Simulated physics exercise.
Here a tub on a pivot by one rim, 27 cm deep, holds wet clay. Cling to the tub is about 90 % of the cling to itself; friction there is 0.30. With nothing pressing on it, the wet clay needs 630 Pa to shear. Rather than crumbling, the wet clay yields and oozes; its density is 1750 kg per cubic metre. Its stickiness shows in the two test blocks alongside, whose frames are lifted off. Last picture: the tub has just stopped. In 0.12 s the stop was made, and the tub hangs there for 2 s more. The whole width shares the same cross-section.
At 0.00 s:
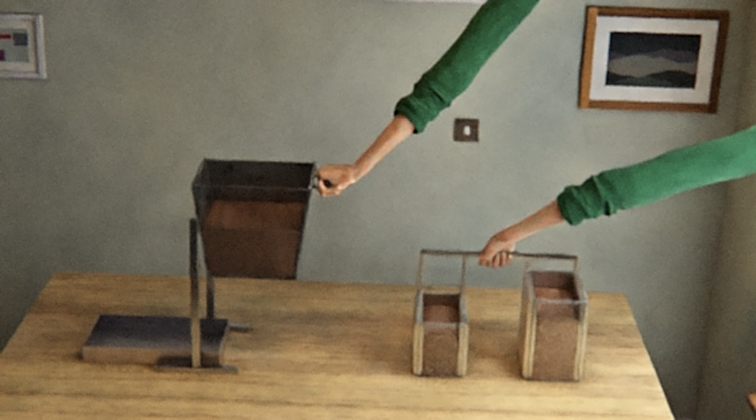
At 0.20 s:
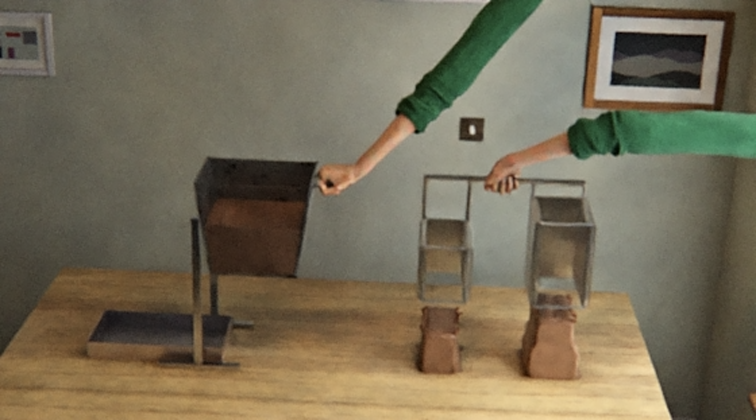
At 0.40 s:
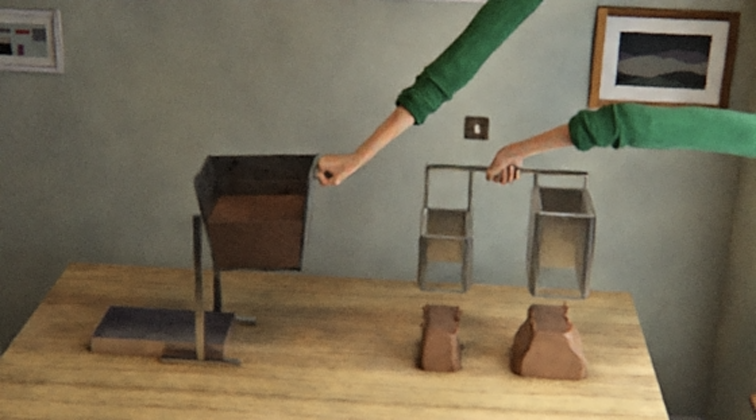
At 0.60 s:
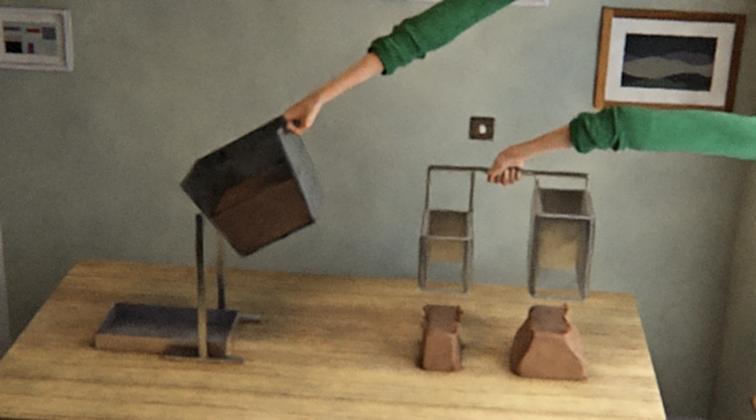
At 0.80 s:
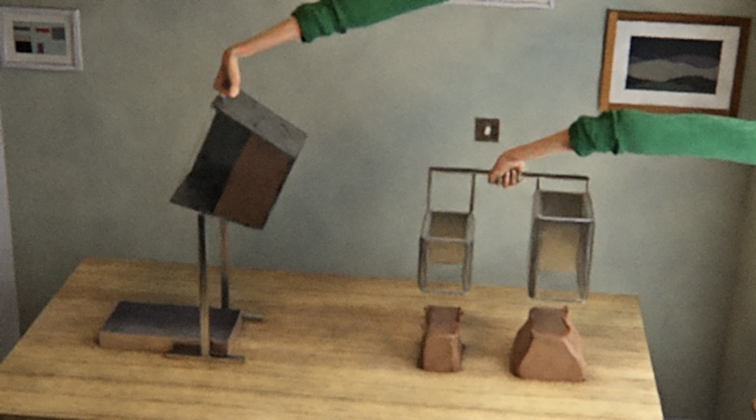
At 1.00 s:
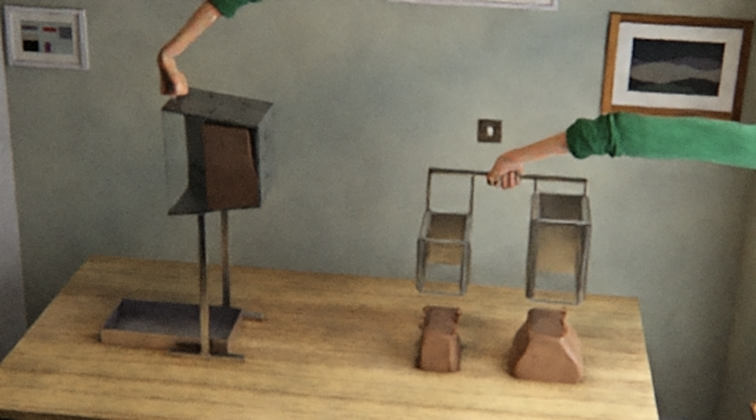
Green-sleeved arm tilting a dark tub of brown clay leftward onto its side, after another arm lifts two open moulds off clay blocks.
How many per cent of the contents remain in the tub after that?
56 %.
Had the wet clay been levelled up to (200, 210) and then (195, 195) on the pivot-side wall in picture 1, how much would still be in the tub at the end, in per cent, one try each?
Close to 45 percent the first time and close to 40 percent the second.
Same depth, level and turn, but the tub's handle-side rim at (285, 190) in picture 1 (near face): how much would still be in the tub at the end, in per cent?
About 100 per cent.
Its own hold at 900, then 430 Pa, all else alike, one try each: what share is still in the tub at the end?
First try roughly 60 per cent, second try roughly 55 per cent.
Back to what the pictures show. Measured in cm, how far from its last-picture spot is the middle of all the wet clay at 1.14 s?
Looks like around 6 cm to me.
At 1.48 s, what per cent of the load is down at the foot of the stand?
Some 0 % has got all the way down.
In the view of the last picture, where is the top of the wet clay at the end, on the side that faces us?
Close to pixel (242, 174).
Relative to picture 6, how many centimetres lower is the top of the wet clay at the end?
14 cm or so.
By 1.14 s, the tub is at 92 degrees and holds 100 %.
By 1.31 s, the tub is at 92 degrees and holds 80 %.
By 1.48 s, the tub is at 92 degrees and holds 60 %.
By 1.65 s, the tub is at 92 degrees and holds 56 %.
By 3.00 s, at the end, the tub is at 92 degrees and holds 56 %.
